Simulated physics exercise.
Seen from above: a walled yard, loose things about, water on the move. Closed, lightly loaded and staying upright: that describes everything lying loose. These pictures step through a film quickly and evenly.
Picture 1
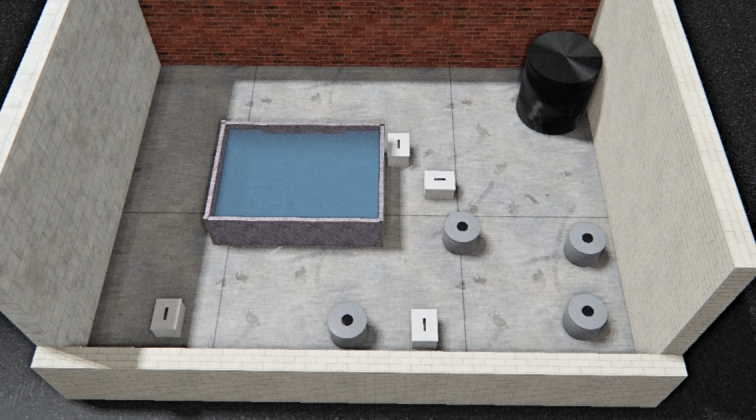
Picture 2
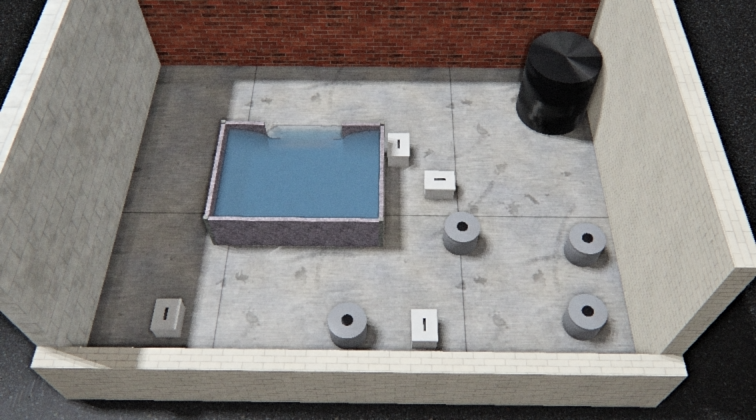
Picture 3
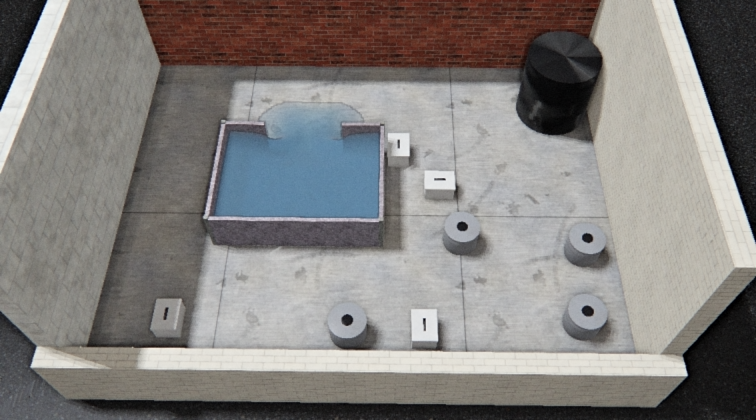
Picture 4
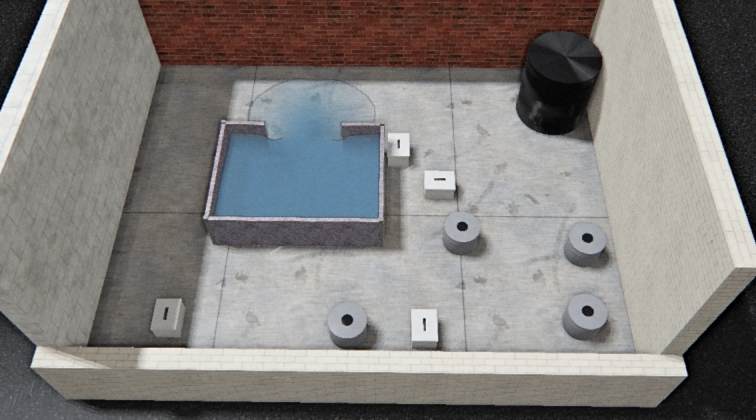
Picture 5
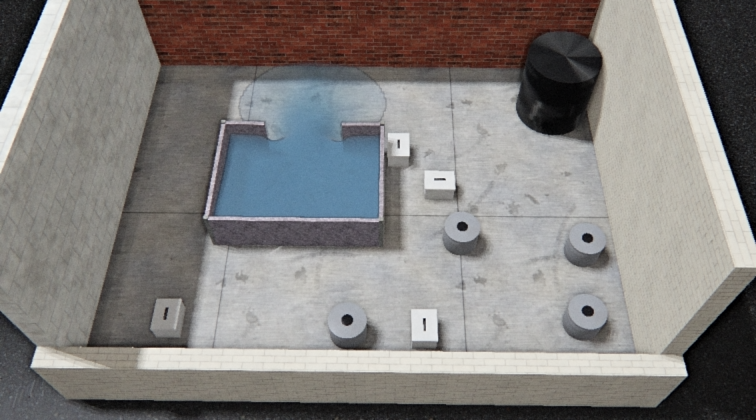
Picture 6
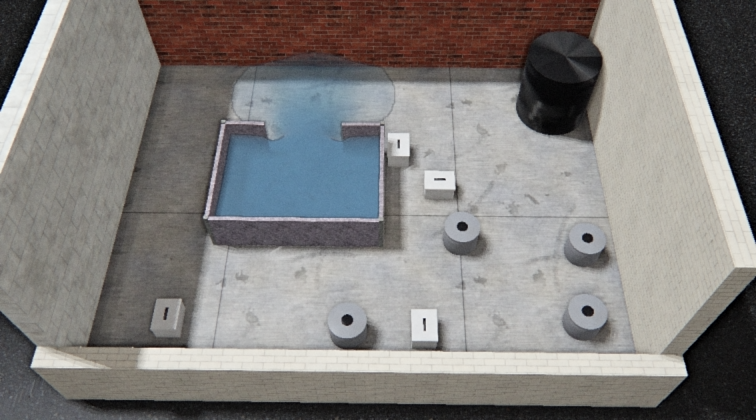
At first, a low-walled pool of blue water sits full in a walled yard, with small pale boxes, grey round objects and a large black container around it. Then a gap opens in the pool's back wall, and water pours out, spreading in a widening rounded sheet toward the brick wall while the loose objects stay still.
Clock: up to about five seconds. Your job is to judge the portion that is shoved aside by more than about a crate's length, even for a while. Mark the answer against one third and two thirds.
Fewer than a third of them.
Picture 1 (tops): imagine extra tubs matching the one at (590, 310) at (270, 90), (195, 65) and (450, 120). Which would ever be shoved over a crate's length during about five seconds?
In sequence: Pushed clear, pushed clear, doesn't go far.
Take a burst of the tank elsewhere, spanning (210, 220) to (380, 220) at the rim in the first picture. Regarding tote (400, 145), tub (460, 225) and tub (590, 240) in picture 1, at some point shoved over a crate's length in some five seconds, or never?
Well, in order they come out as below the mark, below the mark and over the mark.
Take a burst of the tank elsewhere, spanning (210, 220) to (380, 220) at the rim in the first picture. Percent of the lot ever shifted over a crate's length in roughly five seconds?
Around 60 per cent.
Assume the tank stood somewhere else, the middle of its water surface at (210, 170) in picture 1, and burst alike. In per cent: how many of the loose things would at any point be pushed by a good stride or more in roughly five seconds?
About 0 %.
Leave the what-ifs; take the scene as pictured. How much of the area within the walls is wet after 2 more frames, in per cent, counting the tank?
20 %, give or take.
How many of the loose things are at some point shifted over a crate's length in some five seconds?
I make it 0.
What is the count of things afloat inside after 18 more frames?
Exactly 0 of them.
A moment on, 0 of 8 are well off their spots; 0 afloat.
Next, 0 of 8 are well off their spots; 0 afloat.
Later, 0 of 8 are well off their spots; 0 afloat.
In the end, 0 of 8 are well off their spots, and 0 have been at some point; 1 afloat.
